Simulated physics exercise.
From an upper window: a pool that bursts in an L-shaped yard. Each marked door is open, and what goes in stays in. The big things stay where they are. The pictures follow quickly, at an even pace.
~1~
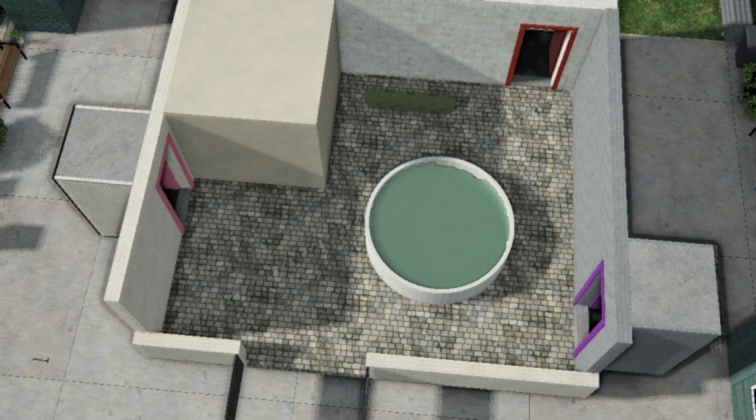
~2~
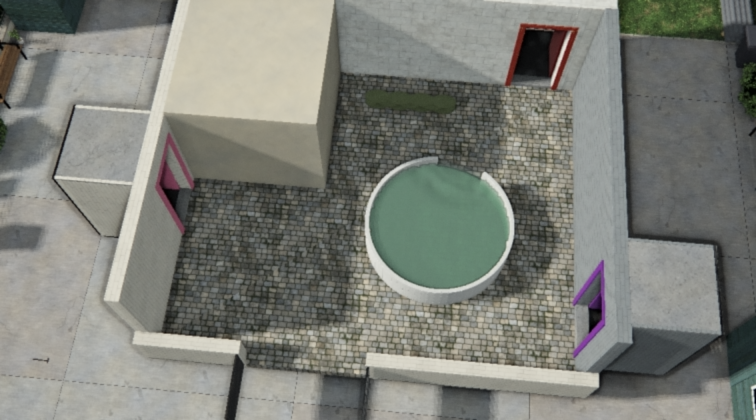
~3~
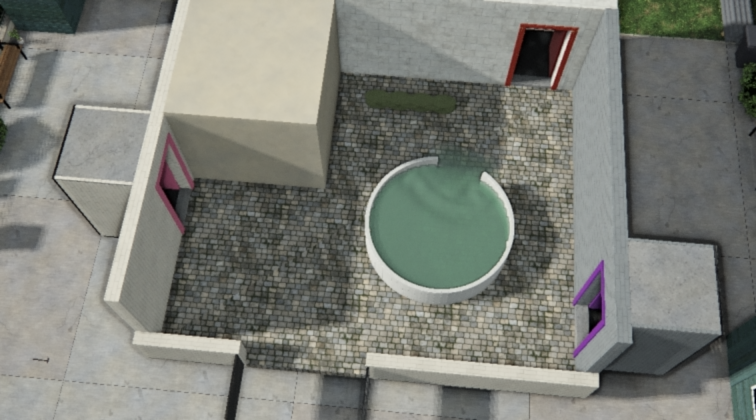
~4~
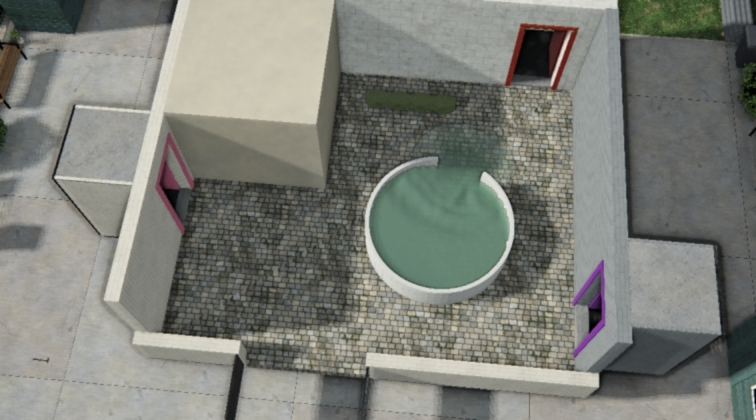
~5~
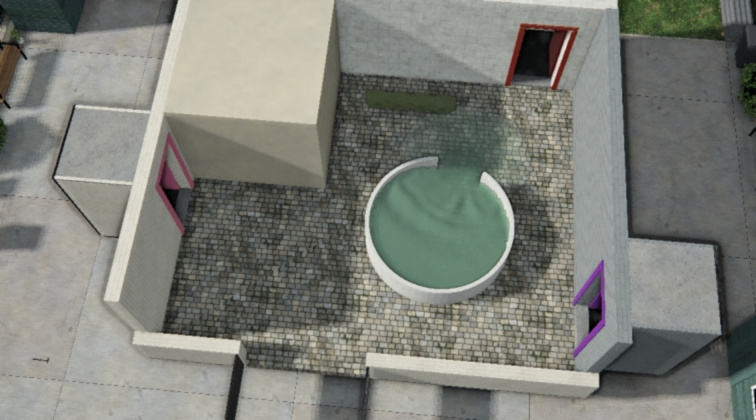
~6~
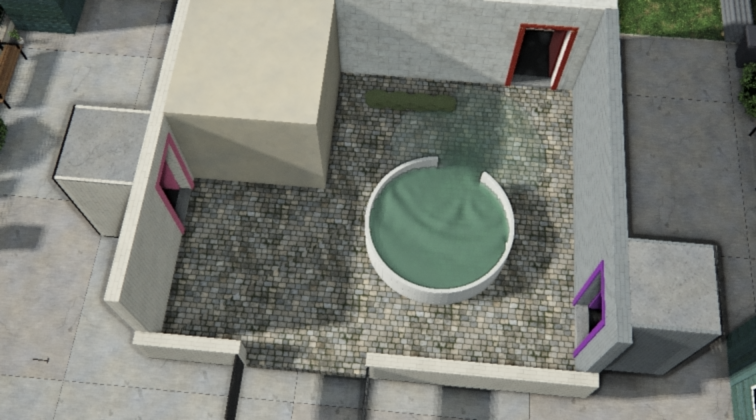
In a walled yard, a round pool opens on its far side and water spreads outward.
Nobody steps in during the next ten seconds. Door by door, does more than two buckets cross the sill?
In the end: The pink door admits no more than that; the red door lets in a lot; the purple door admits no more than that.
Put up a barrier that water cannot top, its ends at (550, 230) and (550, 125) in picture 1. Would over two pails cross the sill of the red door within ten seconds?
Red door is over.
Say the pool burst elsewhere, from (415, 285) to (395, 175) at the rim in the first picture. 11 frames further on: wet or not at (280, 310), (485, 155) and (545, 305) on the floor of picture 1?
As listed: Wet, clear, no water.
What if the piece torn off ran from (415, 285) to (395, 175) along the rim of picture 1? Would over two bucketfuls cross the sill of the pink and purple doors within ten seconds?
My reading: The pink one lets more in, the purple one holds.
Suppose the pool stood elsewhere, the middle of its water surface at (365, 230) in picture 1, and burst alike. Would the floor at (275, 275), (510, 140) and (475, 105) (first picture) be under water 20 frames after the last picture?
As listed: Dry, awash, flooded.
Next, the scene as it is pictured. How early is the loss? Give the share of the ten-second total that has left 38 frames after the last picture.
About 50 per cent.
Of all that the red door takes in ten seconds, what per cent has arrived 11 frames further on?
Near 15 in a hundred.
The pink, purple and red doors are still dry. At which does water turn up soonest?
The door marked red.
A moment on, water covers 20 % of the floor; the pink door not reached, the red door under two buckets in, the purple door not reached.
Next, water covers 25 % of the floor; the pink door not reached, the red door over two buckets in, the purple door not reached.
Then, water covers 35 % of the floor; the pink door not reached, the red door far over two buckets in, the purple door not reached.
Later, water covers 65 % of the floor; the pink door not reached, the red door far over two buckets in, the purple door wet at the sill, nothing in.
In the end, water covers 85 % of the floor; the pink door not reached, the red door far over two buckets in, the purple door wet at the sill, nothing in.
